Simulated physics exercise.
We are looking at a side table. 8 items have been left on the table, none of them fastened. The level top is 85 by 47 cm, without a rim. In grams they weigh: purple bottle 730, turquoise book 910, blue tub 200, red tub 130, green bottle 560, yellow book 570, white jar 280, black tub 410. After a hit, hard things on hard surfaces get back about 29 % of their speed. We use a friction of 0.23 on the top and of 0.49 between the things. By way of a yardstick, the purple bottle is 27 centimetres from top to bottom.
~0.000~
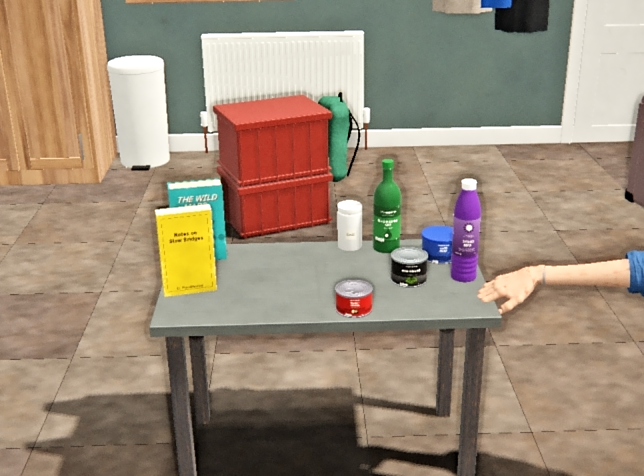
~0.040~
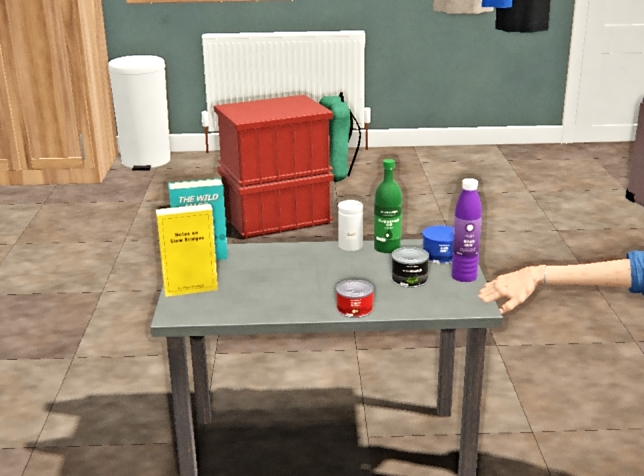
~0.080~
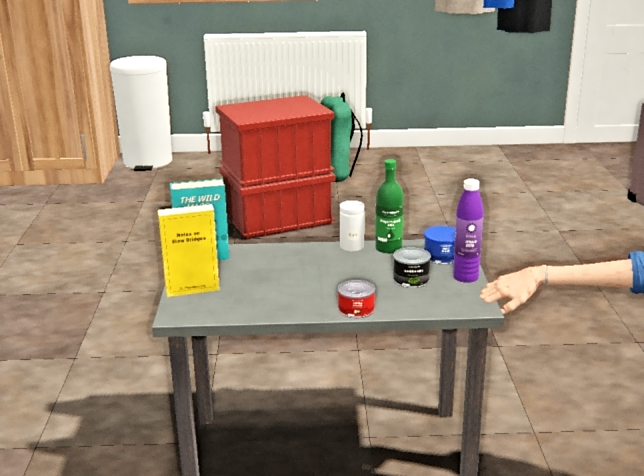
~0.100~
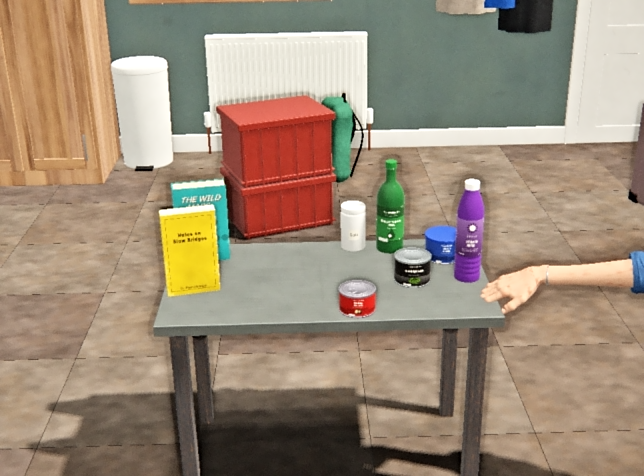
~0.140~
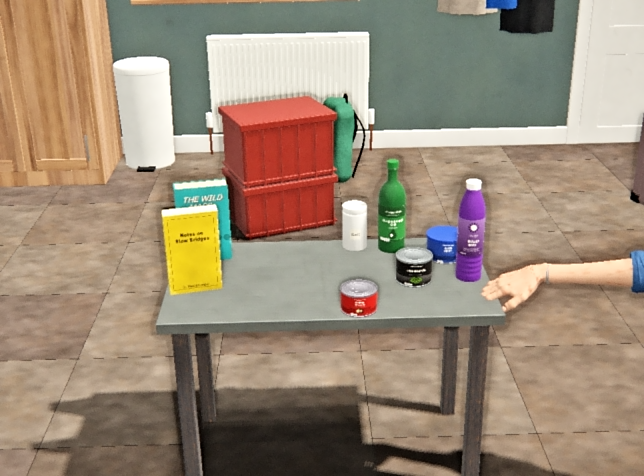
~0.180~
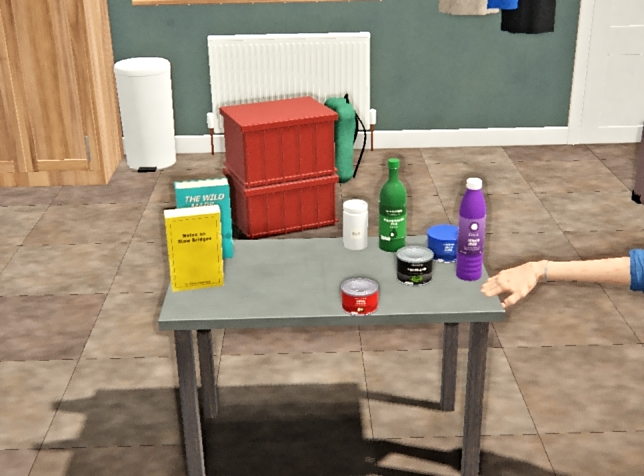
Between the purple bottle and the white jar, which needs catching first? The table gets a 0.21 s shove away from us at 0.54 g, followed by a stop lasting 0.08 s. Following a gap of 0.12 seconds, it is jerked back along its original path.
Of the two named, the second.
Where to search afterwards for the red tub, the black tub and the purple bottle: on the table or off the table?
At the end the red tub leaves its base, the black tub remains on its base and the purple bottle remains on its base.
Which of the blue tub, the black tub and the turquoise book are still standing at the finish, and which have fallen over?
Well, the blue tub holds steady, the black tub holds steady, and the turquoise book tumbles down.
Around 0.38 s, table shifted 16 cm; red tub now off the table; purple bottle shifted 6 cm near (465, 216); white jar shifted 6 cm near (354, 213).
Around 0.68 s, table shifted 5 cm; turquoise book, green bottle and white jar now off the table; purple bottle shifted 7 cm near (464, 214); yellow book on its side.
Around 0.88 s, purple bottle shifted 6 cm near (468, 222); yellow book on its side; blue tub shifted 7 cm.
Around 1.18 s, purple bottle shifted 6 cm near (468, 223); yellow book on its side; blue tub shifted 7 cm.
Finally (1.5 s), off the table, turquoise book, red tub, green bottle and white jar; on their side or leaning hard on the table, yellow book; not toppled but over 5 cm from the start, purple bottle, blue tub and black tub. Final places as that camera would see them, purple bottle near (468, 222), white jar near (356, 405). Purple bottle was never lost; white jar went at 0.64 s.
